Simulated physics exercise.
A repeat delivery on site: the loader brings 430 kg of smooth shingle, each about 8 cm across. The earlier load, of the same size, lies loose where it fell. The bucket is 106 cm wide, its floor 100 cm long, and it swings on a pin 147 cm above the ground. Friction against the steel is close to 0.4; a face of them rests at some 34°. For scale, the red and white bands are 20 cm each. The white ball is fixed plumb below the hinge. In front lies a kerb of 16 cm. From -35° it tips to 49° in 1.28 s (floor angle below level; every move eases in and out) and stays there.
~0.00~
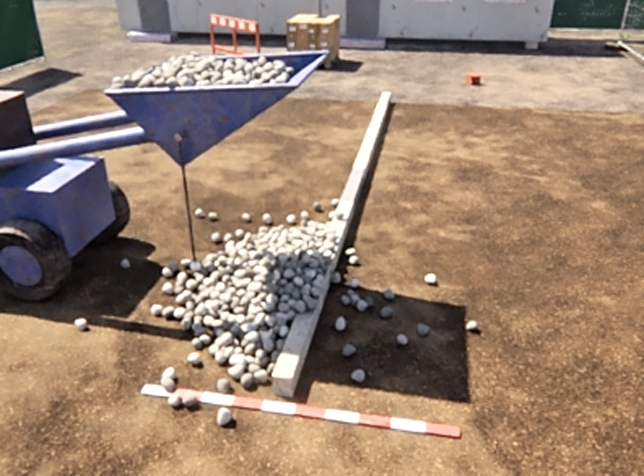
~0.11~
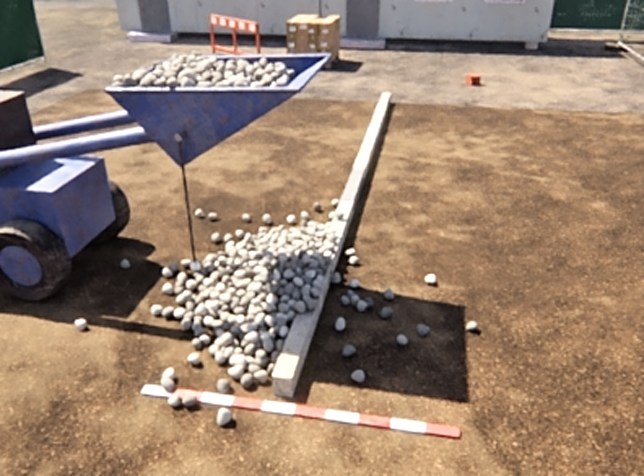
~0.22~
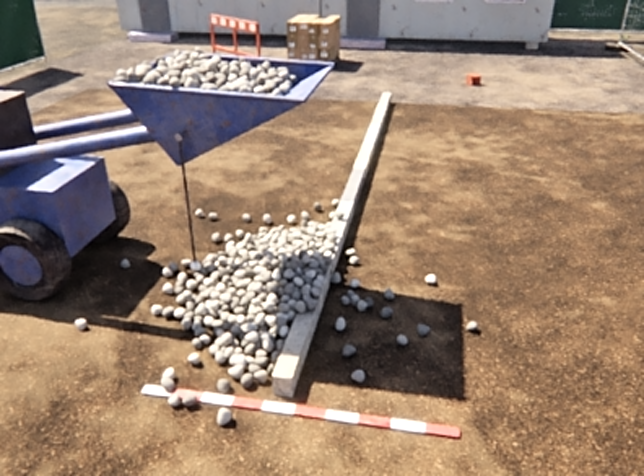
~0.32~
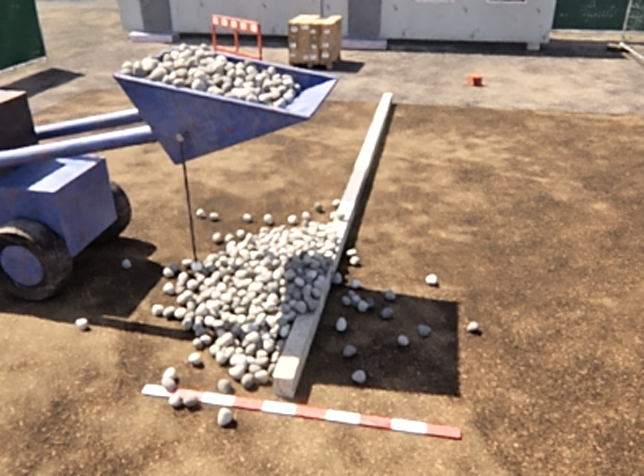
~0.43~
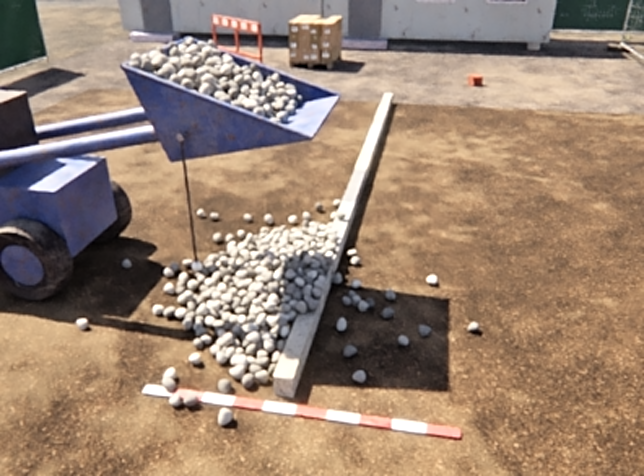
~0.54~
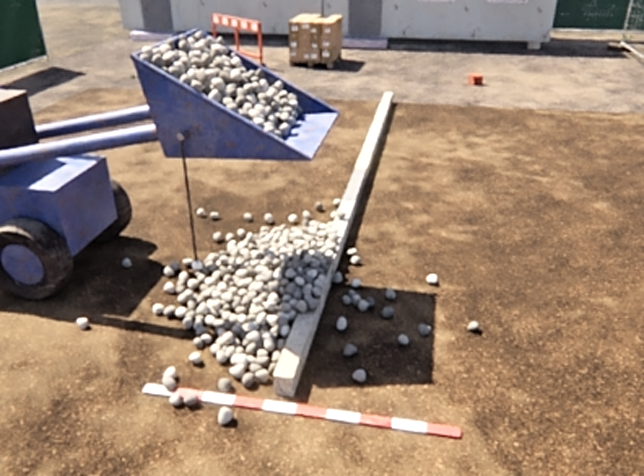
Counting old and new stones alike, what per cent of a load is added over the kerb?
Some 79 per cent is added.
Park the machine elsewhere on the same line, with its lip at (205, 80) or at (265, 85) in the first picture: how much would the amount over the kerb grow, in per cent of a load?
Near 5 per cent from the first place, 50 from the second.
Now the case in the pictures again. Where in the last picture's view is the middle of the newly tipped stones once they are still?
Near (371, 291).
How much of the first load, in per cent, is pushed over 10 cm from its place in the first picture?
Roughly 5 per cent of them.
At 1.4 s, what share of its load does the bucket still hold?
Roughly 25 per cent is still inside.
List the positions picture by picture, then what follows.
In the first frame, the bucket is at -35°, its lip at (298, 86); the top of the load is at (223, 68). The earlier load is highest near (282, 266), 27 cm above ground level, 97 % on this side of the kerb, 3 % over the kerb.
In the second frame, the bucket is at -33°, its lip at (300, 90); the top of the load is at (210, 65); the stones move at 0.1 m/s on average.
In the third frame, the bucket is at -29°, its lip at (304, 101); the top of the load is at (186, 60); the stones move at 0.2 m/s on average.
In the fourth frame, the bucket is at -22°, its lip at (309, 118); the top of the load is at (185, 54); the stones move at 0.3 m/s on average.
In the fifth frame, the bucket is at -13°, its lip at (312, 138); the top of the load is at (189, 49); the stones move at 0.4 m/s on average.
In the sixth frame, the bucket is at -3°, its lip at (311, 160); the top of the load is at (196, 43); the stones move at 0.5 m/s on average.
After 1.0 s the floor is at 36°; in per cent of one load, 96 in the bucket, 101 on this side of the kerb, 3 over the kerb; the foremost stones are at (406, 318).
After 1.4 s the floor is at 49°; in per cent of one load, 26 in the bucket, 143 on this side of the kerb, 31 over the kerb; the foremost stones are at (414, 317).
After 1.7 s the floor is at 49°; in per cent of one load, 0 in the bucket, 130 on this side of the kerb, 70 over the kerb; the foremost stones are at (481, 321).
After 4.4 s the floor is at 49°; in per cent of one load, 0 in the bucket, 118 on this side of the kerb, 82 over the kerb; the foremost stones are past the picture's edge. Net gain over the kerb, 79.
